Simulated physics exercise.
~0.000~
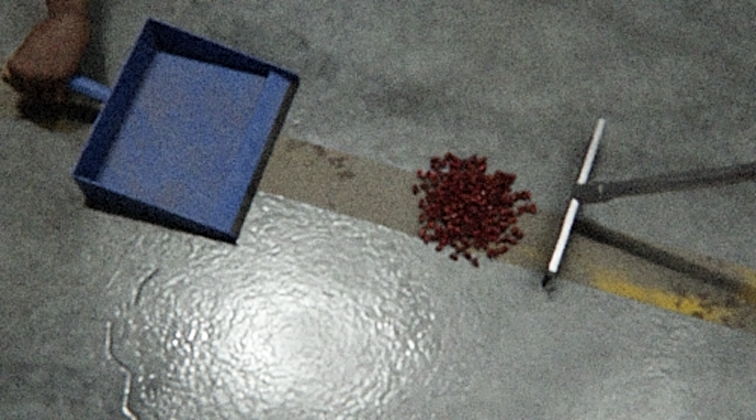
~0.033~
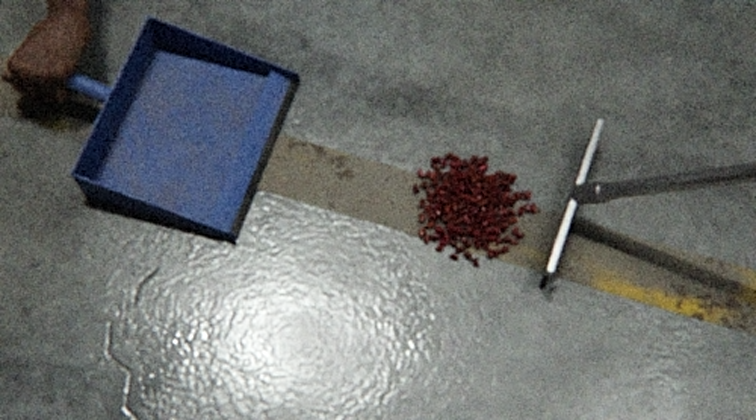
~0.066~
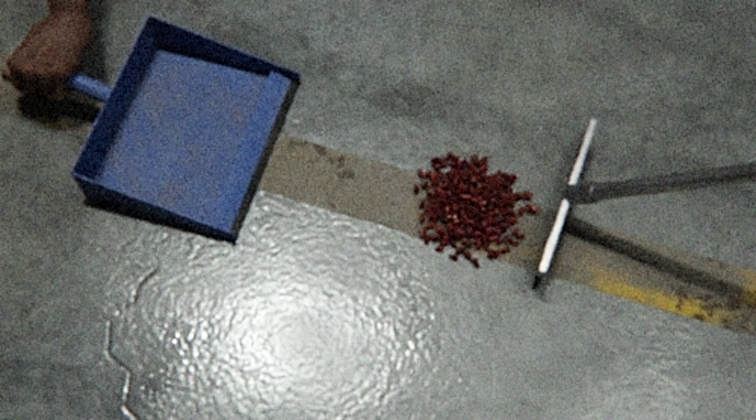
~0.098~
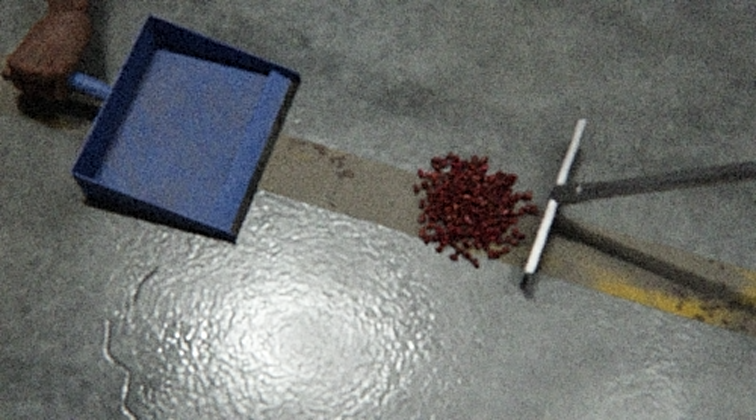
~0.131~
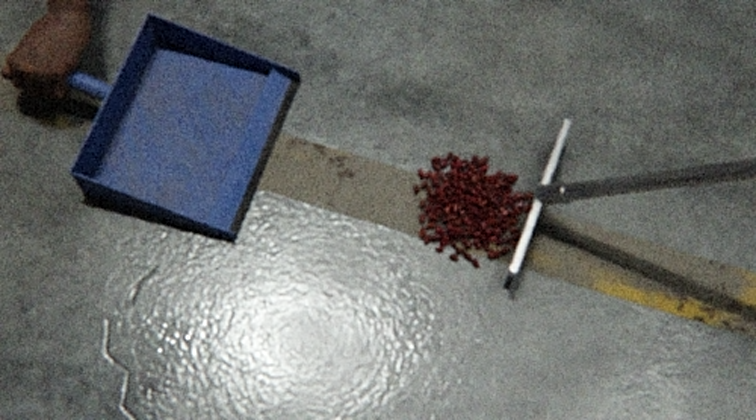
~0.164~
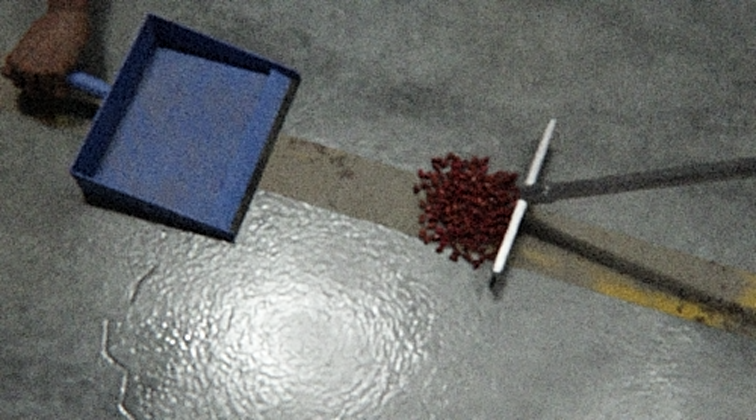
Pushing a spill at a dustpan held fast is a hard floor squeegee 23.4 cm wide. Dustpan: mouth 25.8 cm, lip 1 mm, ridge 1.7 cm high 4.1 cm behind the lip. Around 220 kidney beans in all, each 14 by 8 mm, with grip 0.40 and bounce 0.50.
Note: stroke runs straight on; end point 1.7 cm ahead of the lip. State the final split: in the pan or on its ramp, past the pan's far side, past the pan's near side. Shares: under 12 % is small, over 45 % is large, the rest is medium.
Pan: A medium share; far side: A small share; near side: A small share.
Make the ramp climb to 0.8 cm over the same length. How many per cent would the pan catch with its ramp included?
35 per cent.
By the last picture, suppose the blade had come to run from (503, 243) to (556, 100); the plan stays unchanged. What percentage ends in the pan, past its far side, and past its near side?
That ends as pan 20, far 25, and near 0.
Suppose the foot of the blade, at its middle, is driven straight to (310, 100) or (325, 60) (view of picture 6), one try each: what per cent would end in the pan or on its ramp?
Roughly 35 % and 15 %.
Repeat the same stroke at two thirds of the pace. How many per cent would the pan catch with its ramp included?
Then about 30 per cent.
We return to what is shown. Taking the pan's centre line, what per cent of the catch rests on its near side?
About 80 percent of it.
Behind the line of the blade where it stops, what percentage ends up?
Estimate: About 15 %.
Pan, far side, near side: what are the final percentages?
The pan holds 30 per cent at the end, the far side 5 per cent and the near side 10 per cent.
After 0.43 s, middle of the blade 19 cm from the lip; 0 % over the lip, far side 5 %, near side 0 %.
After 0.61 s, middle of the blade 9 cm from the lip; 0 % over the lip, far side 5 %, near side 5 %.
After 0.91 s, middle of the blade 3 cm from the lip; 30 % over the lip, far side 5 %, near side 10 %.
At rest (2.6 s), pan 30 %, far side 5 %, near side 10 %, in front of the lip or behind the blade 60 %.
